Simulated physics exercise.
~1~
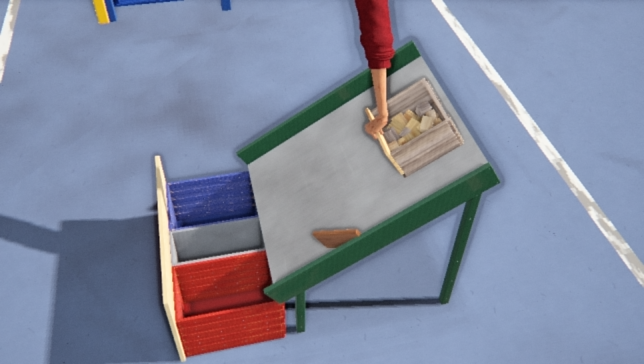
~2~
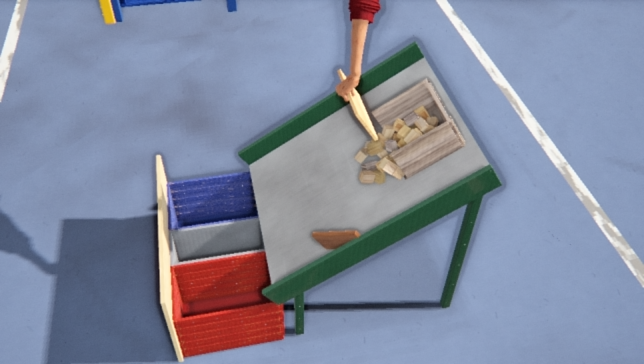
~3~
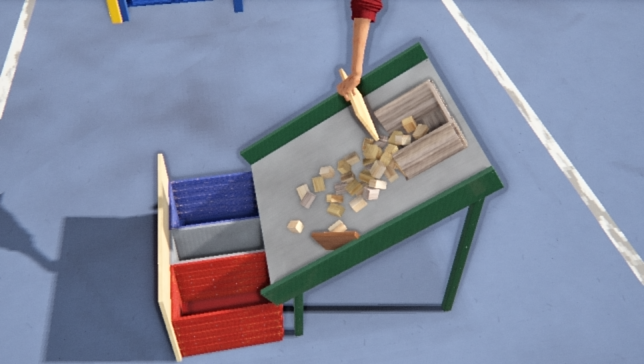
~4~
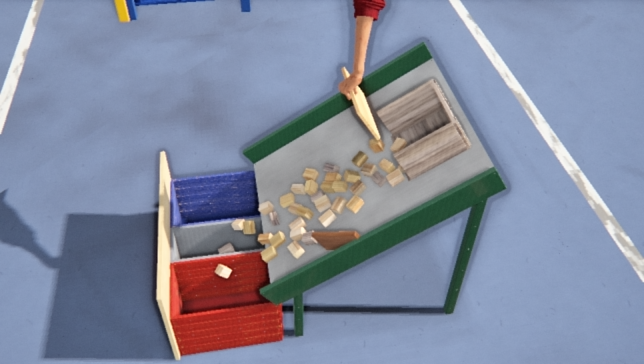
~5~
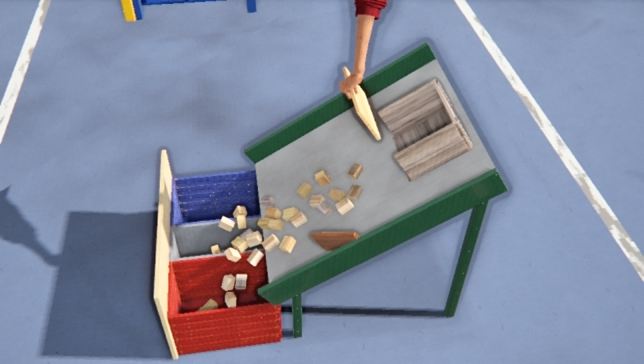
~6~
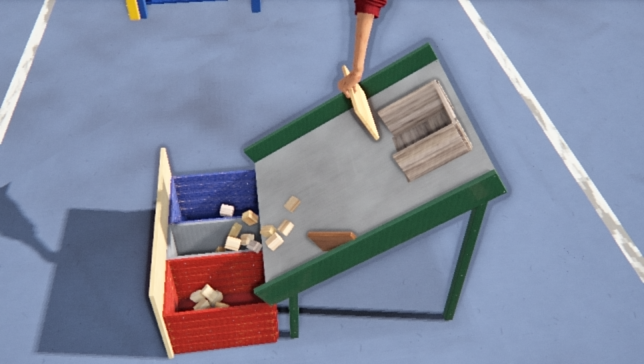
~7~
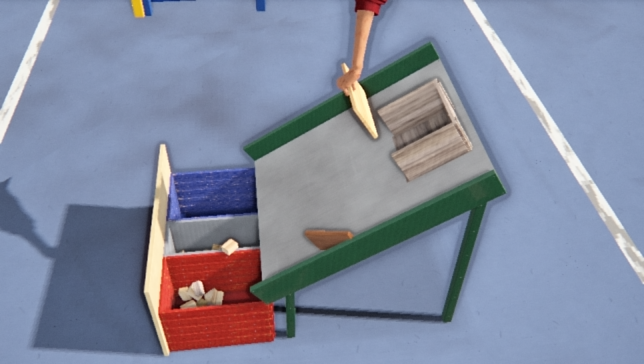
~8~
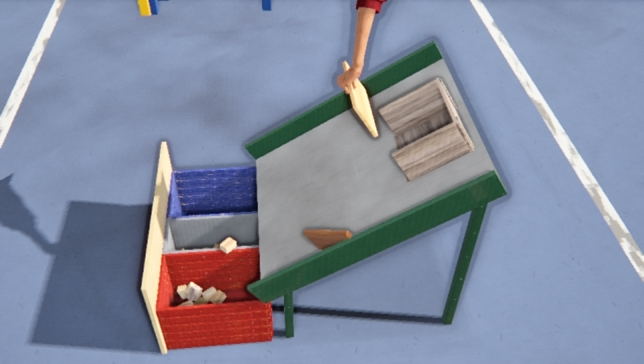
Blue court, hand pulling back wooden gate as timber offcuts slide down tilted table into red, grey and blue bins, emptying the slope.
